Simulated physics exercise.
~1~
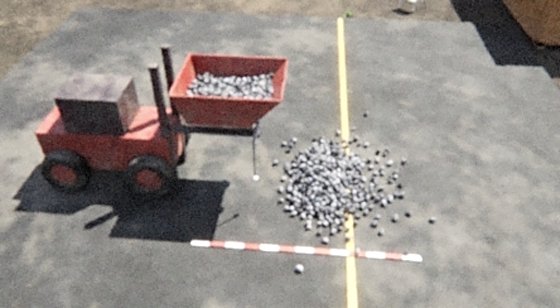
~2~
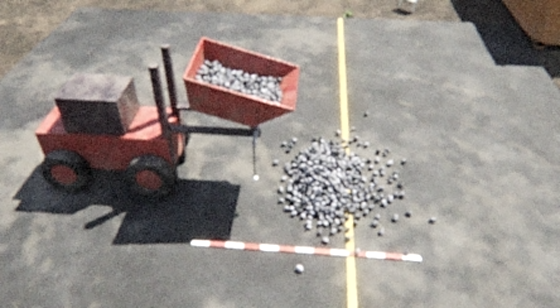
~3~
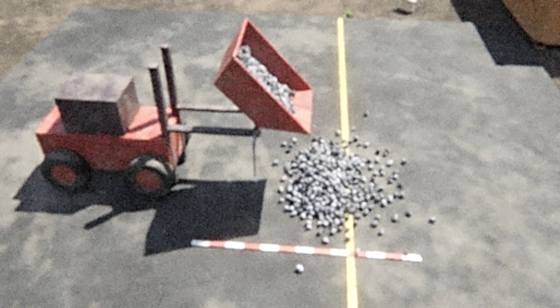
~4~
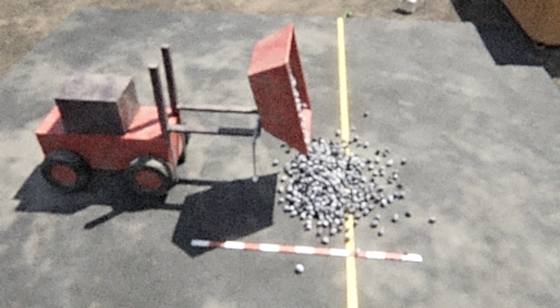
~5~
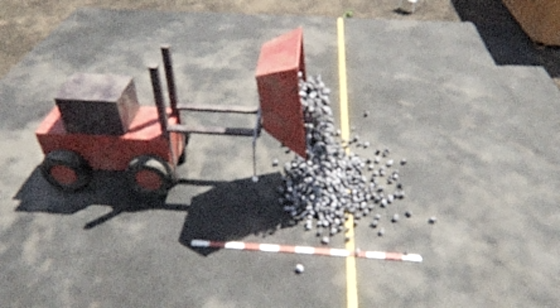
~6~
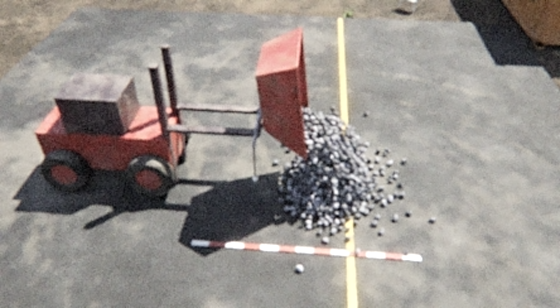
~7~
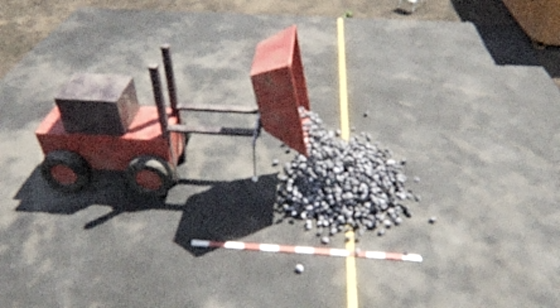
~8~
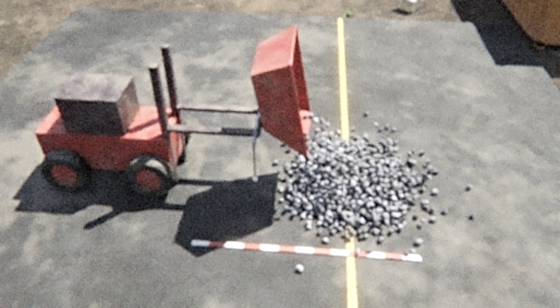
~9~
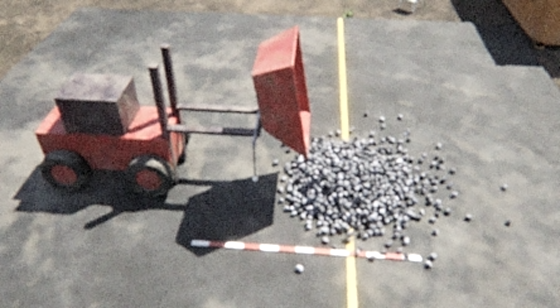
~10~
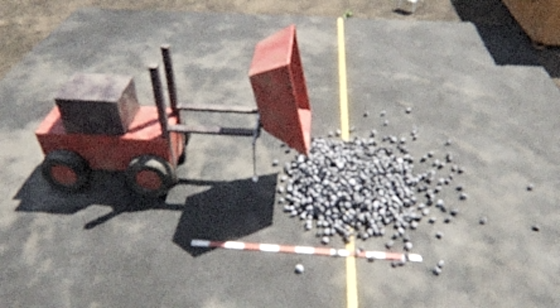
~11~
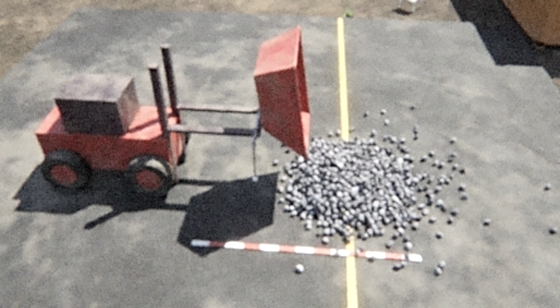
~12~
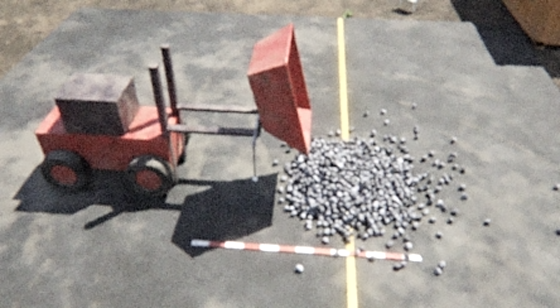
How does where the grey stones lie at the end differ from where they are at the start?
At the start some stones sit up in the red skip and the rest lie in a pile on the ground. At the end they all lie on the ground in one bigger pile that reaches farther right, past the yellow line.
